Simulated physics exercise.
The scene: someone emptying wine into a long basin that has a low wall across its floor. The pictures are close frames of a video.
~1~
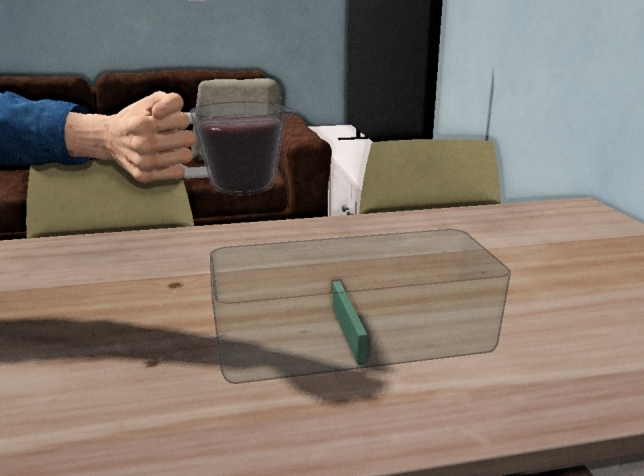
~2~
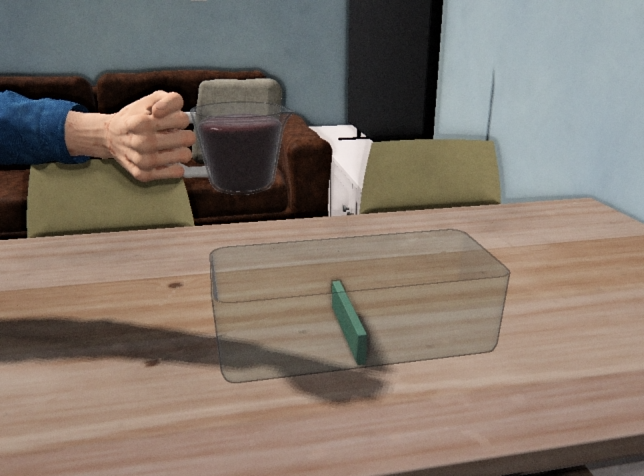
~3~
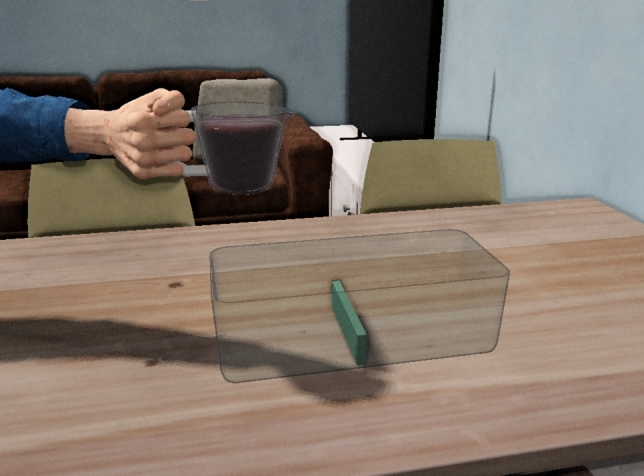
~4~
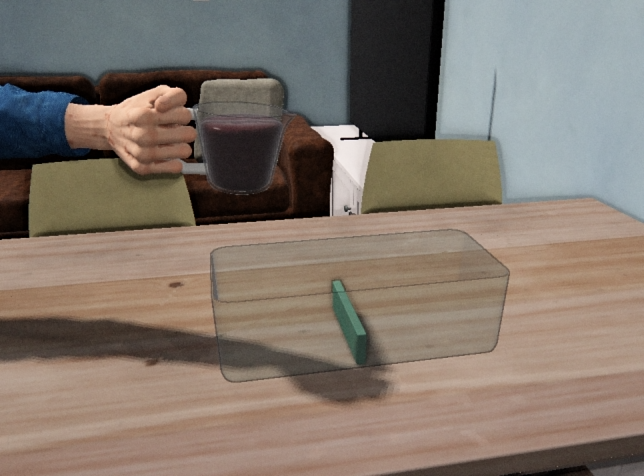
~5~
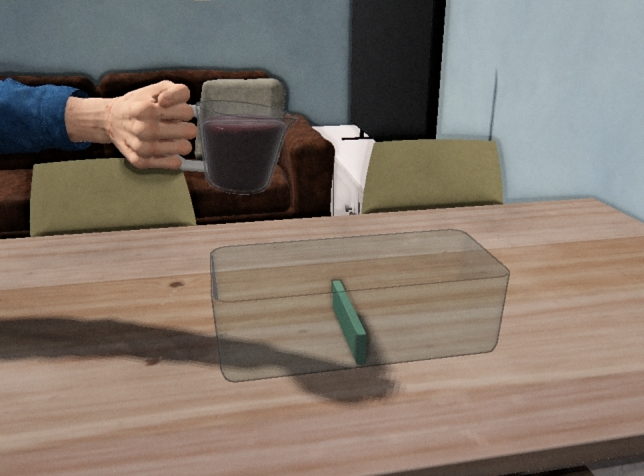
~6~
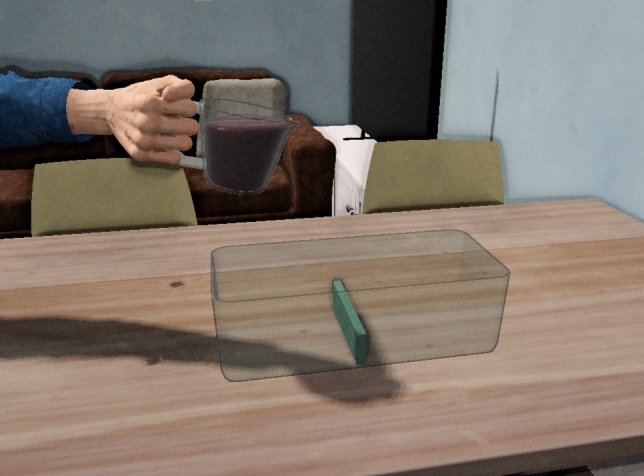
In the video, a hand holds a clear pitcher of dark red wine above a transparent basin with a low green wall across its floor, on a wooden table, and gradually tilts the pitcher slightly to the right.
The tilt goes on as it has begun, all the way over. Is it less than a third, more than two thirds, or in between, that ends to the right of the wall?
It comes to from a third to two thirds.
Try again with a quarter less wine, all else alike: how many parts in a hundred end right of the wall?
Close to 20 per cent.
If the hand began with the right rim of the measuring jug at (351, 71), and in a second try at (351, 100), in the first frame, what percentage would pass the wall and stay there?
The first gives 90 %, the second 90 %.
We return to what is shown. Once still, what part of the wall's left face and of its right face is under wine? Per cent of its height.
Left about 20, right about 10.
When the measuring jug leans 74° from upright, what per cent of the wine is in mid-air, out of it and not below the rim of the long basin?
Near 30 %.
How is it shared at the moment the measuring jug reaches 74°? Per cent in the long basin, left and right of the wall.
The left part 5 per cent, the right part 10.
A moment on, the measuring jug is tipped part way and 58 per cent is still to pour, 3 is left of the wall and 10 right of it.
Next, the measuring jug is tipped right over and 4 per cent is still to pour, 45 is left of the wall and 41 right of it.
Then the measuring jug is tipped right over and 0 per cent is still to pour, 56 is left of the wall and 42 right of it.
Later the measuring jug is tipped right over and 0 per cent is still to pour, 56 is left of the wall and 42 right of it.
Finally, 56 per cent lies left of the wall, 42 right of it and 2 outside.
